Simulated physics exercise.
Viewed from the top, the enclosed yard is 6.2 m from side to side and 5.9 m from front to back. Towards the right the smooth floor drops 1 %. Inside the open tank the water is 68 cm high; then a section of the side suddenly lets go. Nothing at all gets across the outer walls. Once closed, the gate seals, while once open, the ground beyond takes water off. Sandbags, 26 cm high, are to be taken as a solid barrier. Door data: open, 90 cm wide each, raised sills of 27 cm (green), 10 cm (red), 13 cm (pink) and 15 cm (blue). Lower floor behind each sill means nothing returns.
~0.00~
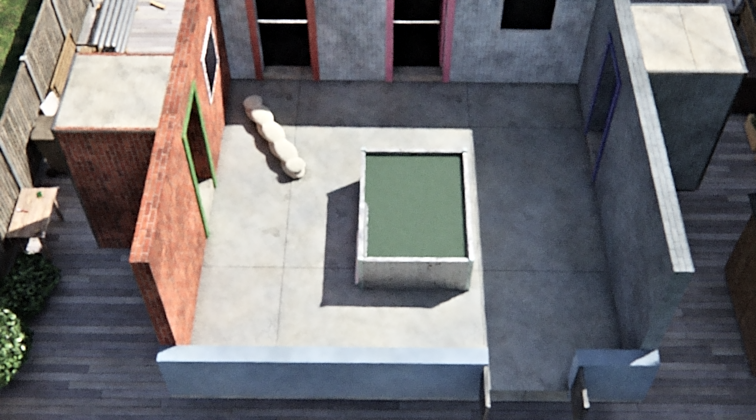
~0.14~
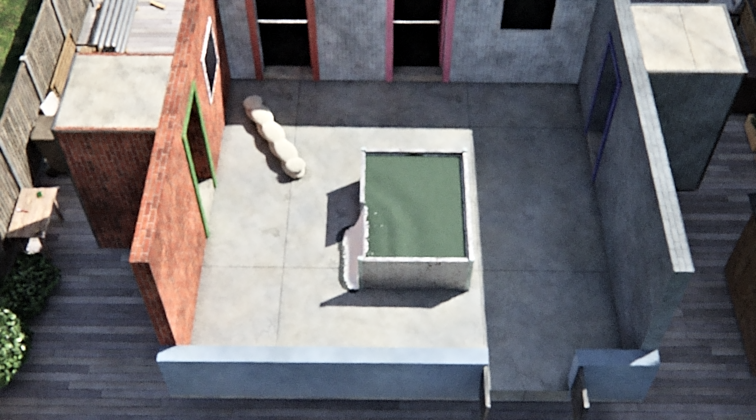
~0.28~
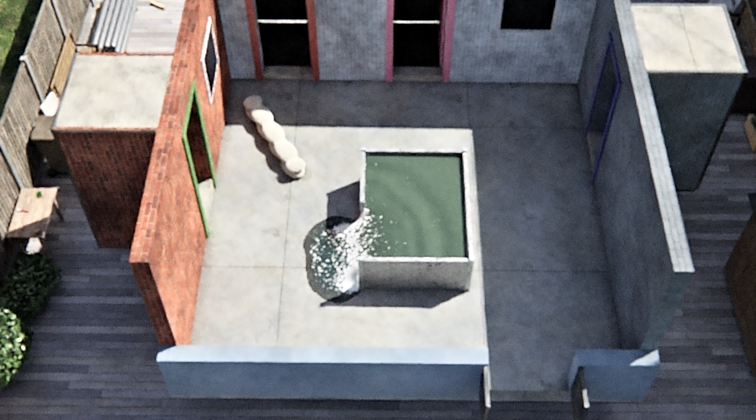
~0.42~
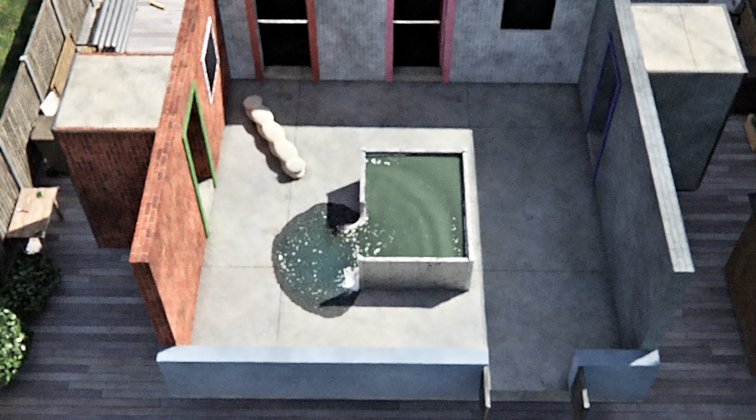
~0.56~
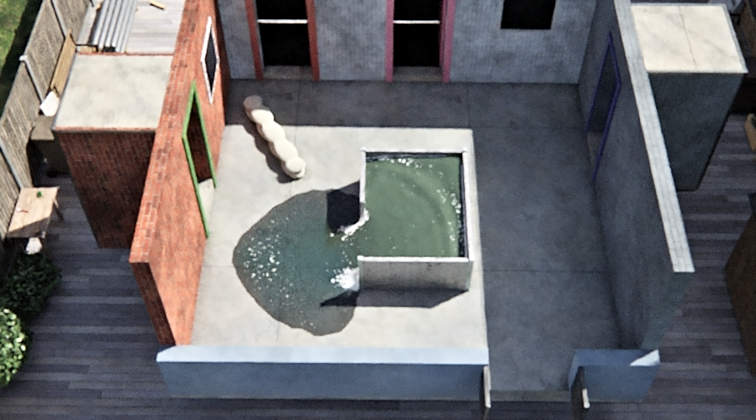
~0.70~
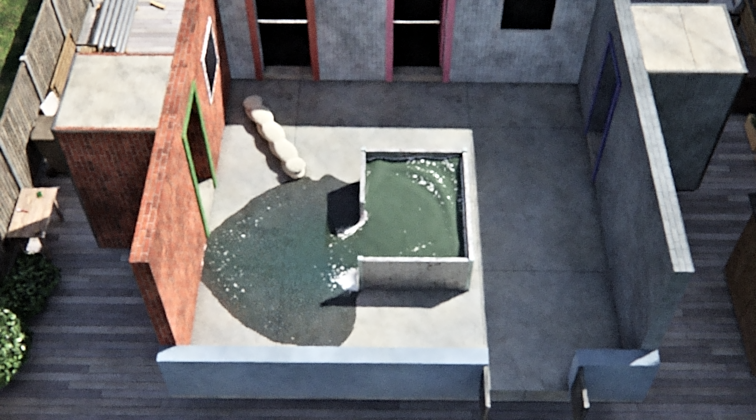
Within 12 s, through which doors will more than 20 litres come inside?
Green door: Limit not crossed. Red door: Limit not crossed. Pink door: Limit not crossed. Blue door: Limit not crossed.
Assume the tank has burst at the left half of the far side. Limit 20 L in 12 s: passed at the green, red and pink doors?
At green the amount is beneath the mark, at red it is higher than the mark, and at pink it is higher than the mark.
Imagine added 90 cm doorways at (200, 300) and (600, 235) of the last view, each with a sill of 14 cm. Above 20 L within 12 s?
Taking them in order, the first is too much and the second fine.
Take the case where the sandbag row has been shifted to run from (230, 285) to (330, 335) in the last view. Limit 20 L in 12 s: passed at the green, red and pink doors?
Result: Green door inside the limit; red door beyond the limit; pink door inside the limit.
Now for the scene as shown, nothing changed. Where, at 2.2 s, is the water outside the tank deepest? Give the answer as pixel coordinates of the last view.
Near (194, 326).
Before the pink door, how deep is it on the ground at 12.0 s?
I'd say close to 5.0 cm.
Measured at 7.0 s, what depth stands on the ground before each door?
Door by door, in cm: Green reads 13, red reads 6, pink reads 2, blue reads 2.
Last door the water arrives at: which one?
The blue door.
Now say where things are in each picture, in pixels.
The first frame shows still water, 68 cm deep, in the open tank at (415, 206).
In the second frame, water pours out at (364, 248) and has run 0.6 m, to (349, 229); typically 9 cm deep outside, 68 cm at the open tank's back.
In the third frame, the front is at (315, 232), 0.9 m from the gap at (364, 250); 1.0 m2 of floor is under water; 68 cm left at the back of the open tank.
In the fourth frame, water pours out at (364, 251) and has run 1.4 m, to (280, 241); typically 8 cm deep outside, 66 cm at the open tank's back.
In the fifth frame, water pours out at (364, 251) and has run 1.9 m, to (239, 265); typically 5 cm deep outside, 60 cm at the open tank's back.
In the sixth frame, the front is at (202, 271), 2.5 m from the gap at (364, 251); 5.0 m2 of floor is under water; 57 cm left at the back of the open tank.
After 1.4 s water covers 25 % of the floor and is deepest (38 cm) near (187, 370); green door 23 cm at the sill, 0 L in, red door not reached, pink door not reached, blue door not reached.
After 2.2 s water covers 25 % of the floor and is deepest (38 cm) near (194, 326); green door 22 cm at the sill, 0 L in, red door not reached, pink door not reached, blue door not reached.
After 3.5 s water covers 35 % of the floor and is deepest (26 cm) near (231, 83); green door 18 cm at the sill, 0 L in, red door 8 cm at the sill, 0 L in, pink door not reached, blue door not reached.
After 7.0 s water covers 85 % of the floor and is deepest (14 cm) near (273, 168); green door 13 cm at the sill, 0 L in, red door 6 cm at the sill, 2 L in, pink door 2 cm at the sill, 0 L in, blue door 2 cm at the sill, 0 L in.
After 12.0 s water covers 95 % of the floor and is deepest (10 cm) near (574, 164); green door 5 cm at the sill, 0 L in, red door 2 cm at the sill, 2 L in, pink door 5 cm at the sill, 0 L in, blue door 9 cm at the sill, 0 L in.
